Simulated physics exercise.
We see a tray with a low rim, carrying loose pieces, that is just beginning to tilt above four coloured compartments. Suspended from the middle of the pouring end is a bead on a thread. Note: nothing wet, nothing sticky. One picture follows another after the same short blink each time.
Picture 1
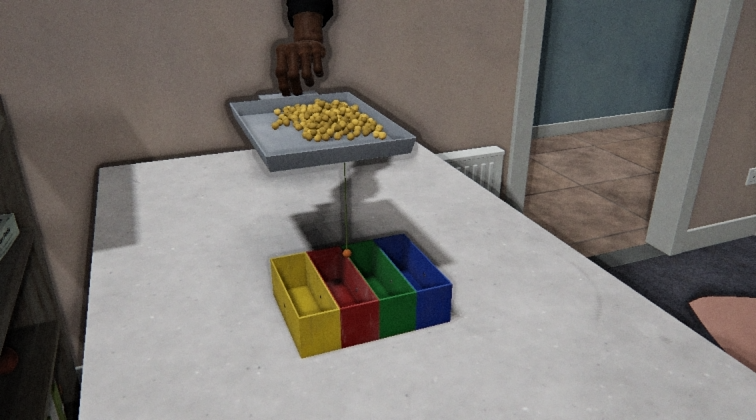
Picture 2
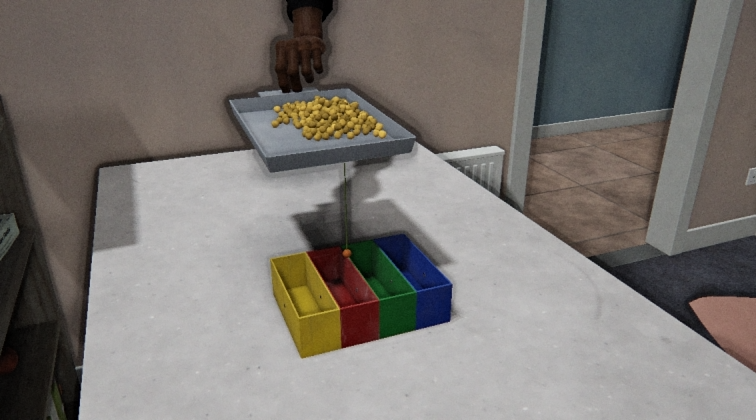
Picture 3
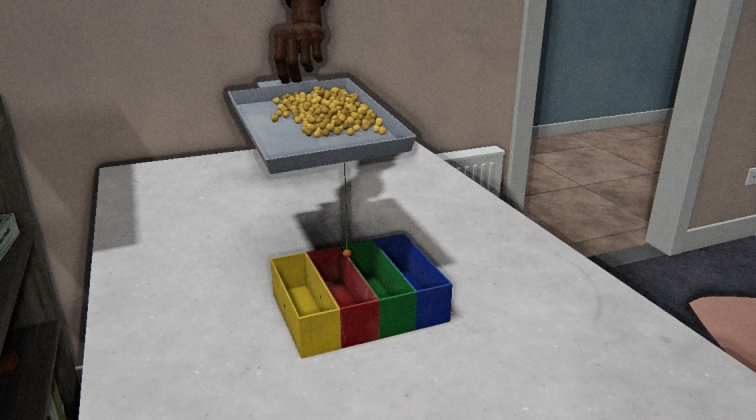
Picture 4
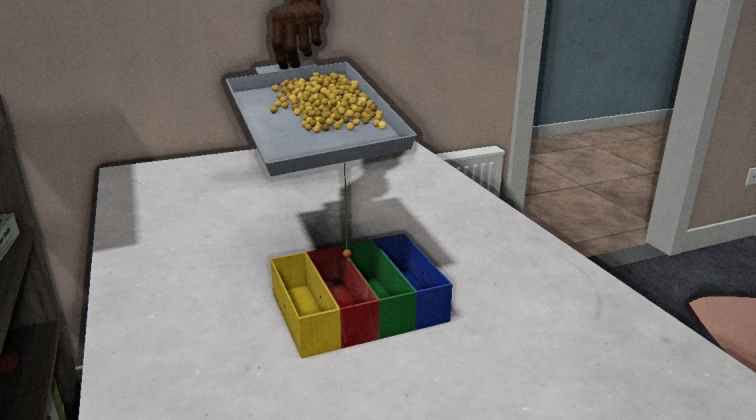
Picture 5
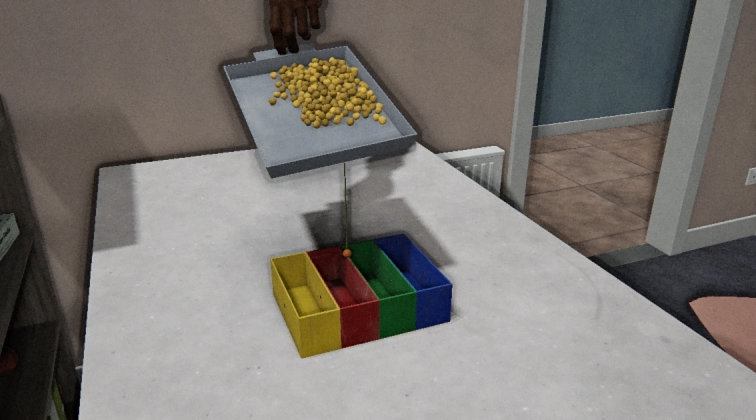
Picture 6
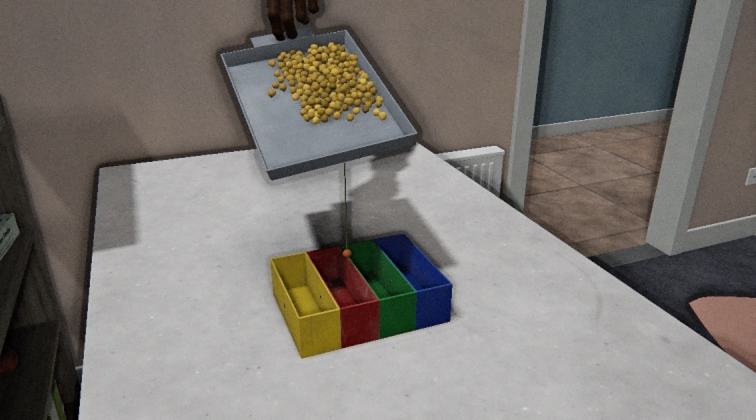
Above four coloured compartments on a table, a hand steadily tilts a tray of yellow pieces.
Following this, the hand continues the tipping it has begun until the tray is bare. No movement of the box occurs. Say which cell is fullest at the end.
The yellow cell is fullest at the end.
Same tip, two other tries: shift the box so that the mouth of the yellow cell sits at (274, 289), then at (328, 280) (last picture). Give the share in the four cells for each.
In order: 80 percent, then 30 percent.
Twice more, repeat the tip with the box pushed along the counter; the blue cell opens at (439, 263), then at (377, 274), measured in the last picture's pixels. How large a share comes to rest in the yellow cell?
In order: 20 percent and 20 percent.
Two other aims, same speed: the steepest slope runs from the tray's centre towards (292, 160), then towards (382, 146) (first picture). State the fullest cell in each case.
Case 1 - the cell in yellow. Case 2 - blue.
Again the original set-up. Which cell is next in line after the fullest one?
Second place goes to the cell in red.
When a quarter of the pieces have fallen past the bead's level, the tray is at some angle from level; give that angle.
About 105 degrees.
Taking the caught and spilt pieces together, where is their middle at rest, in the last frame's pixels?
Around (314, 331).
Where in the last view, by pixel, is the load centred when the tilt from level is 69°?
In the last view, the load is centred near (310, 138).
Shortly afterwards, tray tipped steeply; all but a few on the tray; only a few in the yellow cell; a little falling or outside the box.
Next, tray tipped past a quarter turn; near two thirds on the tray; a little in the yellow cell; only a few in the red cell; near a quarter falling or outside the box.
Some moments later, tray tipped past a quarter turn; near a third in the yellow cell; near a quarter in the red cell; a little in the green cell; only a few in the blue cell; near a third falling or outside the box.
In the end, tray tipped past a quarter turn; near a third in the yellow cell; near a quarter in the red cell; a little in the green cell; only a few in the blue cell; near a third outside the box.
